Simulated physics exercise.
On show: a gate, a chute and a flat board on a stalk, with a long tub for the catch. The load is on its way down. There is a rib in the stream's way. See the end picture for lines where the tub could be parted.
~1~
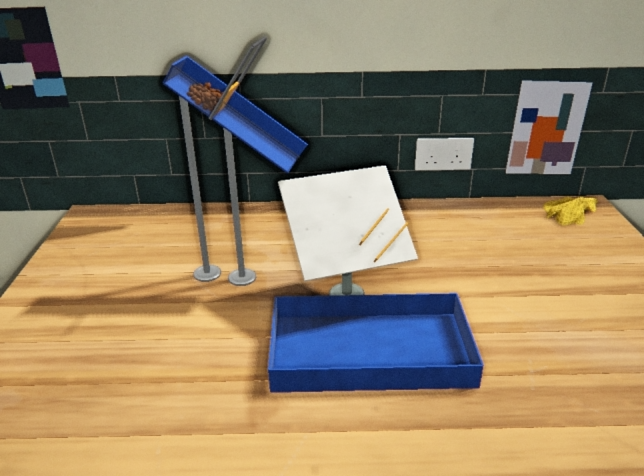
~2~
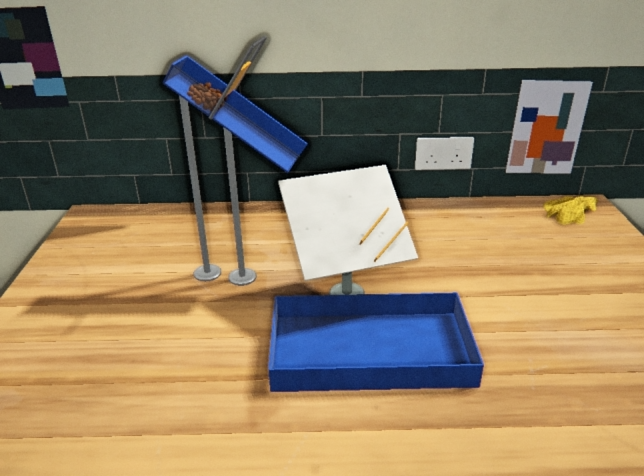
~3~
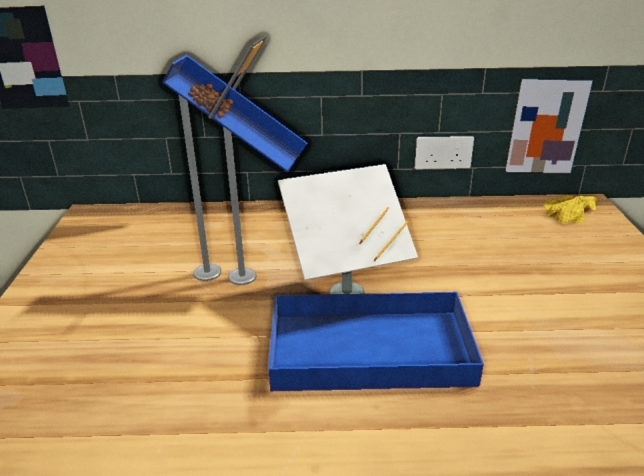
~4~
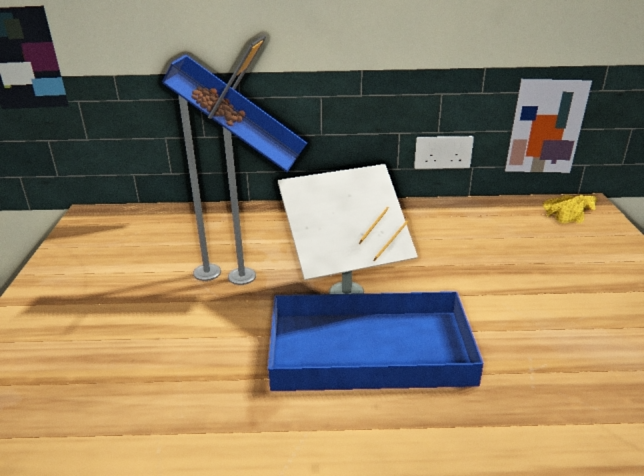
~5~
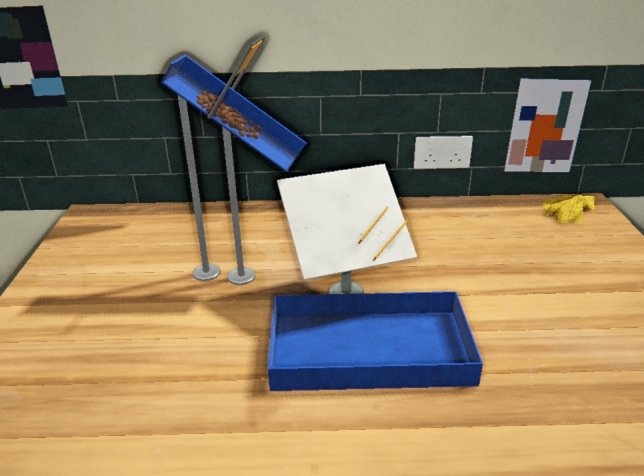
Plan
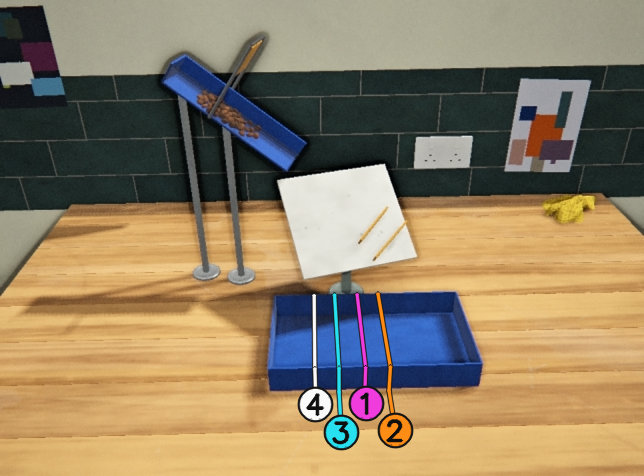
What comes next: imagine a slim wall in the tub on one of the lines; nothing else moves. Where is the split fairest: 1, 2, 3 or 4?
1 works best here.
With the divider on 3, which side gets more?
The right side.
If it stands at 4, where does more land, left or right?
The right side.
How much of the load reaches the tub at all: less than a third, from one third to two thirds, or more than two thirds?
About that: More than two thirds.
On the marked copy, line 1 crosses the front rim at (365, 366); line 2 crosses the front rim at (390, 365); line 3 crosses the front rim at (338, 367); line 4 crosses the front rim at (314, 367).
With 1, of what is caught, about half on the left of the divider, about half on the right.
With 2, of what is caught, nearly all on the left of the divider, a stray few on the right.
With 3, of what is caught, a small part on the left of the divider, nearly all on the right.
With 4, of what is caught, none on the left of the divider, all on the right.
